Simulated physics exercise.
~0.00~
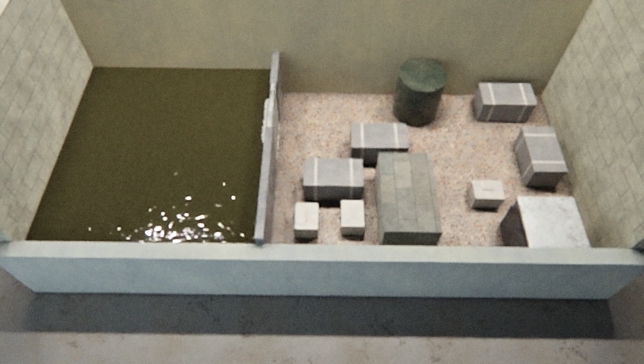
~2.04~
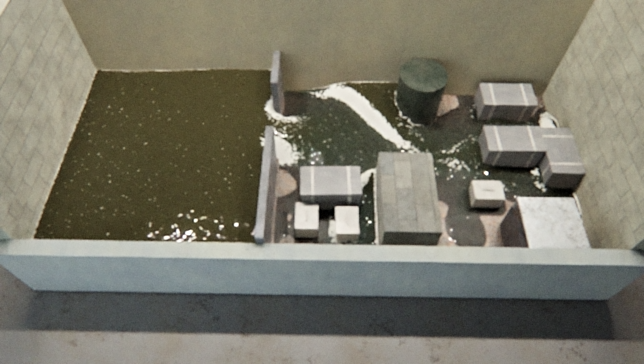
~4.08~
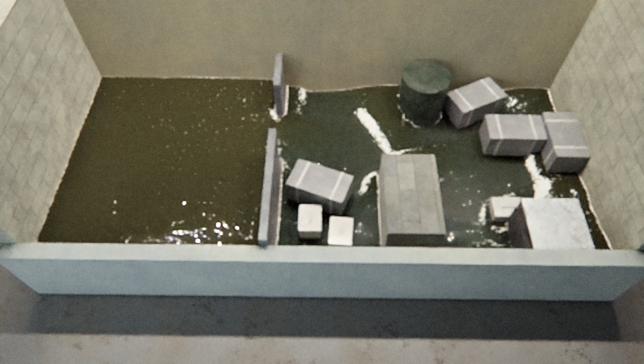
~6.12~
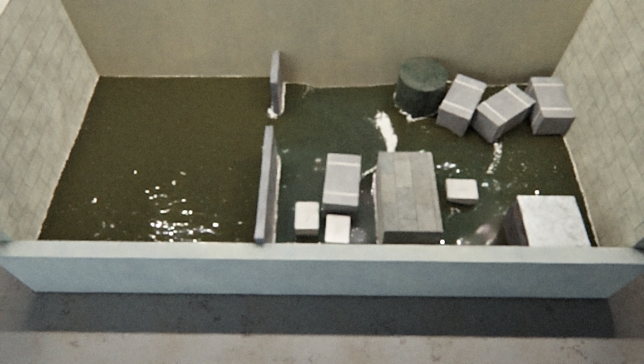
A walled room with a flat floor is seen from above by a slightly swaying camera, with a pale wall along the front. Dark, murky water fills the left side behind a thin grey partition, while grey banded boxes, small whitish blocks, a larger grey block, a pale block and a dark green drum stand on the speckled right floor. Water pours through a gap in the partition and spreads in white streaks, pushing a banded box rightward. The water covers the floor, and several boxes drift and turn. Finally, three banded boxes sit clustered near the back right beside the drum, while another stays near the partition, turned, and the foam thins.
